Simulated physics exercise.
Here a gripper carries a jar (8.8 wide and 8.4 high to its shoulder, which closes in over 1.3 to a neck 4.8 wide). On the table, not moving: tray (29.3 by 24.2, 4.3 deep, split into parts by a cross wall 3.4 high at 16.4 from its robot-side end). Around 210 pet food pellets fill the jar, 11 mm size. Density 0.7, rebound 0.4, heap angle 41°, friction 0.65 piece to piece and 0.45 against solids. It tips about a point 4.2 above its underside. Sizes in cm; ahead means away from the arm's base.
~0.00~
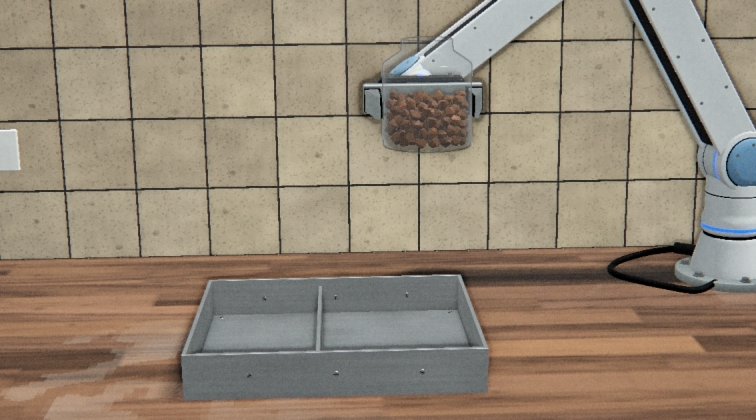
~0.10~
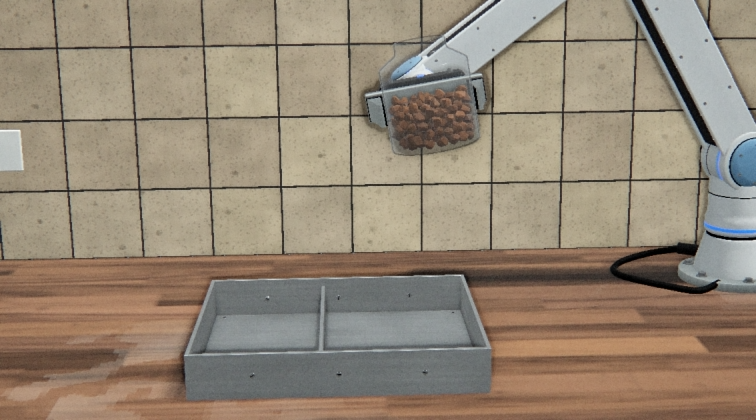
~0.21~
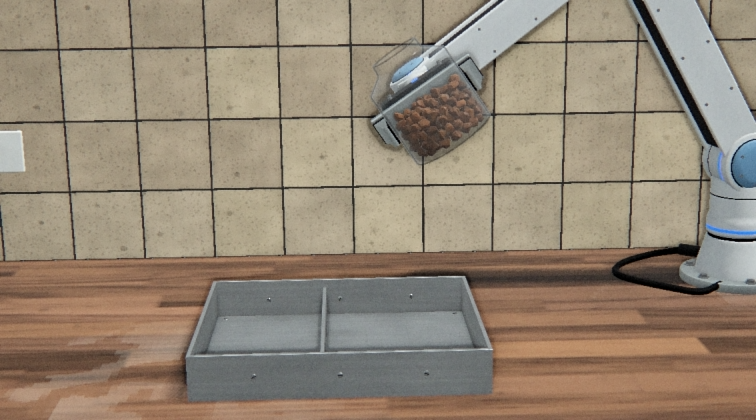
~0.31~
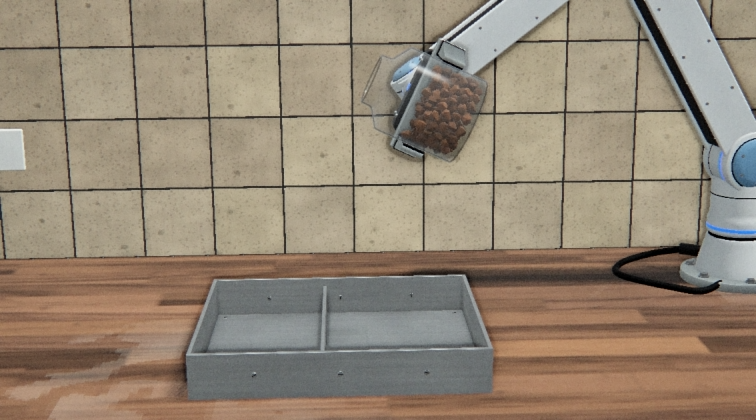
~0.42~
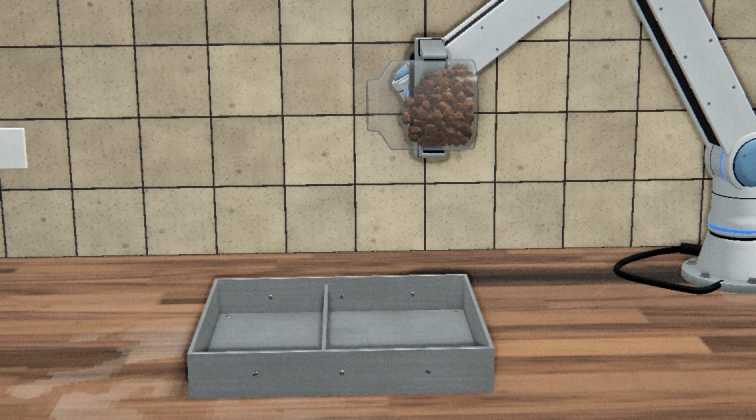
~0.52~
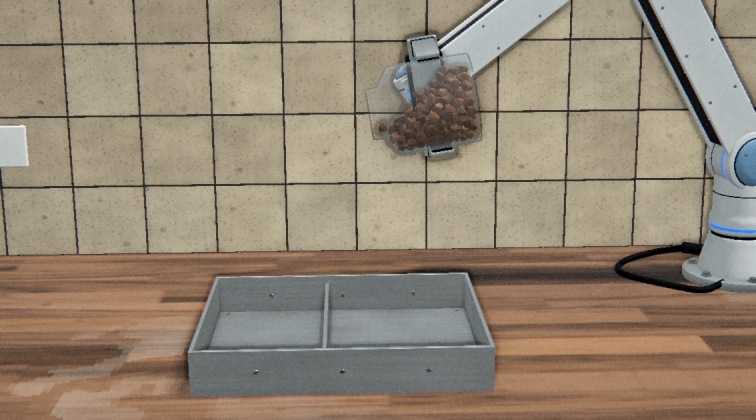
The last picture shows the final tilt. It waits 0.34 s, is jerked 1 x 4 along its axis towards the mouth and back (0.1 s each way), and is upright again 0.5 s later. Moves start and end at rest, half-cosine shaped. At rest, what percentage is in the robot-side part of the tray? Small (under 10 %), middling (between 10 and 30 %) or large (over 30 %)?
In the robot-side part of the tray the share is small, under 10 %.
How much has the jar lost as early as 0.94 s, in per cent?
Near 0 per cent so far.
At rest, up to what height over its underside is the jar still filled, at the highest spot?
Roughly 8.0 cm.
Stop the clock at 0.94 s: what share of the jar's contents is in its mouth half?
About 45 per cent.
By 0.94 s, tipped 99°, highest piece 29 above the table; 211 in the jar, 1 in the robot-side part.
By 1.35 s, tipped 37°, highest piece 32 above the table; 203 in the jar, 5 in the robot-side part, 4 in the far-side part.
By 1.76 s, upright, highest piece 30 above the table; 203 in the jar, 5 in the robot-side part, 4 in the far-side part.
By 2.46 s, upright, highest piece 30 above the table; 203 in the jar, 5 in the robot-side part, 4 in the far-side part.
Final count, 203 in the jar, 5 in the robot-side part, 4 in the far-side part. That is 2 % in the robot-side part of the tray.
